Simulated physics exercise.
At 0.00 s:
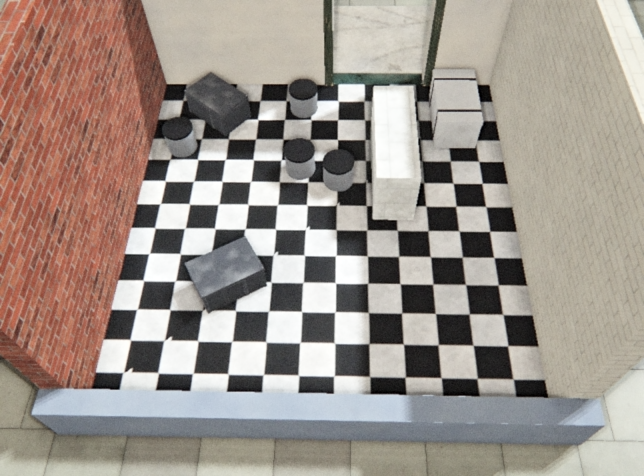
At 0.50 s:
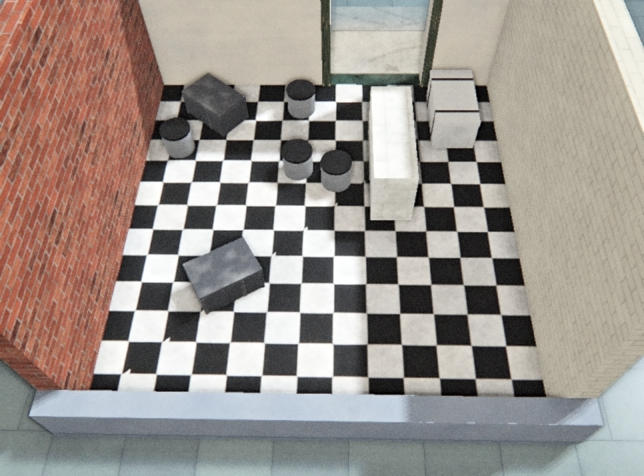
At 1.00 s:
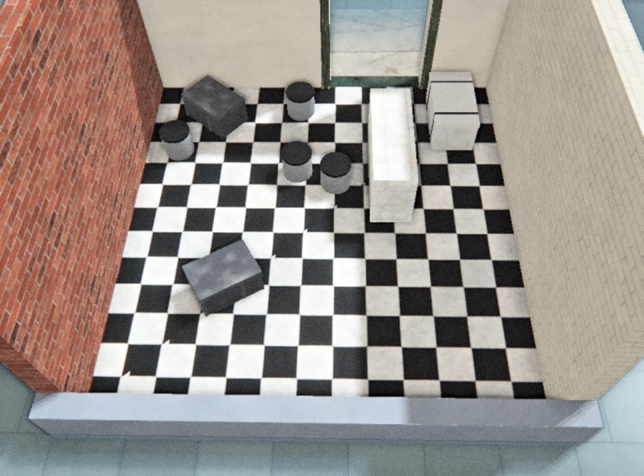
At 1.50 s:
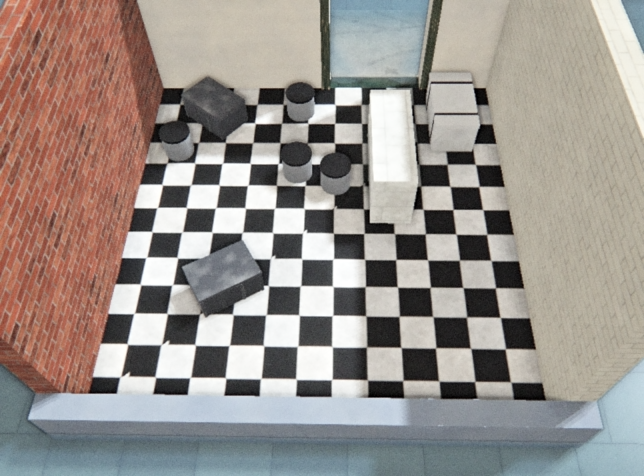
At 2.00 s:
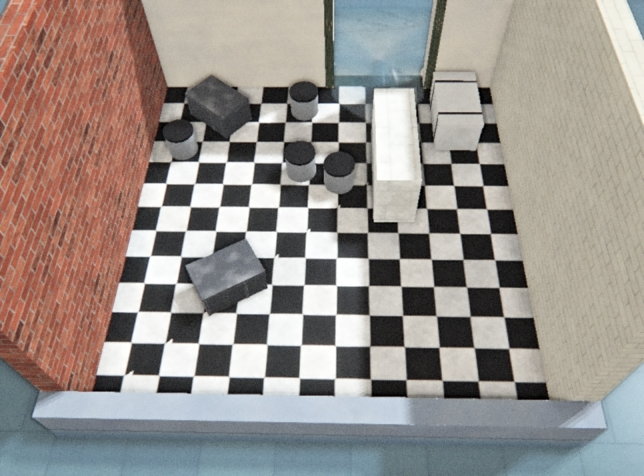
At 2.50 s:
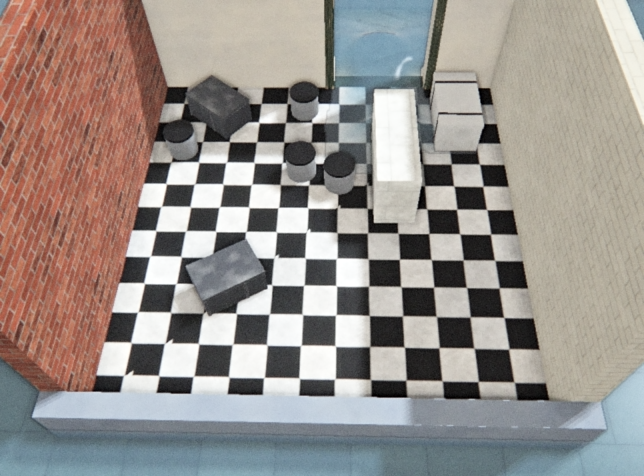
In a brick-walled room with a black-and-white checkered floor, seen from above, bluish water gradually covers the paving outside, then enters through the open doorway at the back and spreads slightly inside, while the furnishings stay in place.
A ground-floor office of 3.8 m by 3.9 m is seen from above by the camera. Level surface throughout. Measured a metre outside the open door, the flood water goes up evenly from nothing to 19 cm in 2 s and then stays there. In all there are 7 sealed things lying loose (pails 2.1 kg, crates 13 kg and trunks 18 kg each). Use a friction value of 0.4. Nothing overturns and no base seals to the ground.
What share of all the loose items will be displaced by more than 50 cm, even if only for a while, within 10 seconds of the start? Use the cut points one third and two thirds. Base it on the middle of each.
It falls from one third to two thirds.
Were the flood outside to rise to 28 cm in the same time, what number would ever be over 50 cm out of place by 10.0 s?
Then 5 of them.
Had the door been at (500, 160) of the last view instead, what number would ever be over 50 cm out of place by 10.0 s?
Then 3 of them would.
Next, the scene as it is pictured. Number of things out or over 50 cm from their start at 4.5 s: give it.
2.
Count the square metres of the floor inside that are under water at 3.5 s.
That flooded area is roughly 5.0 m2.
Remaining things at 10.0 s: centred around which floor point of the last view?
Averaged position, last view: Near pixel (269, 213).
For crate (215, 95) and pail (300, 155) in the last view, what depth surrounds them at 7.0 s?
I'd estimate 2 cm for the first and 6 cm for the second.
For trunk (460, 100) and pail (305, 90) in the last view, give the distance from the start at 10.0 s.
They've ended up 200 cm and 10 cm away, in that order.
After 3.5 s 2 of 7 are over 50 cm from their spots; 0 afloat.
After 4.5 s 2 of 7 are over 50 cm from their spots; 1 afloat.
After 7.0 s 2 of 7 are over 50 cm from their spots; 4 afloat.
After 10.0 s 4 of 7 are over 50 cm from their spots, and 4 have been at some point; 6 afloat.
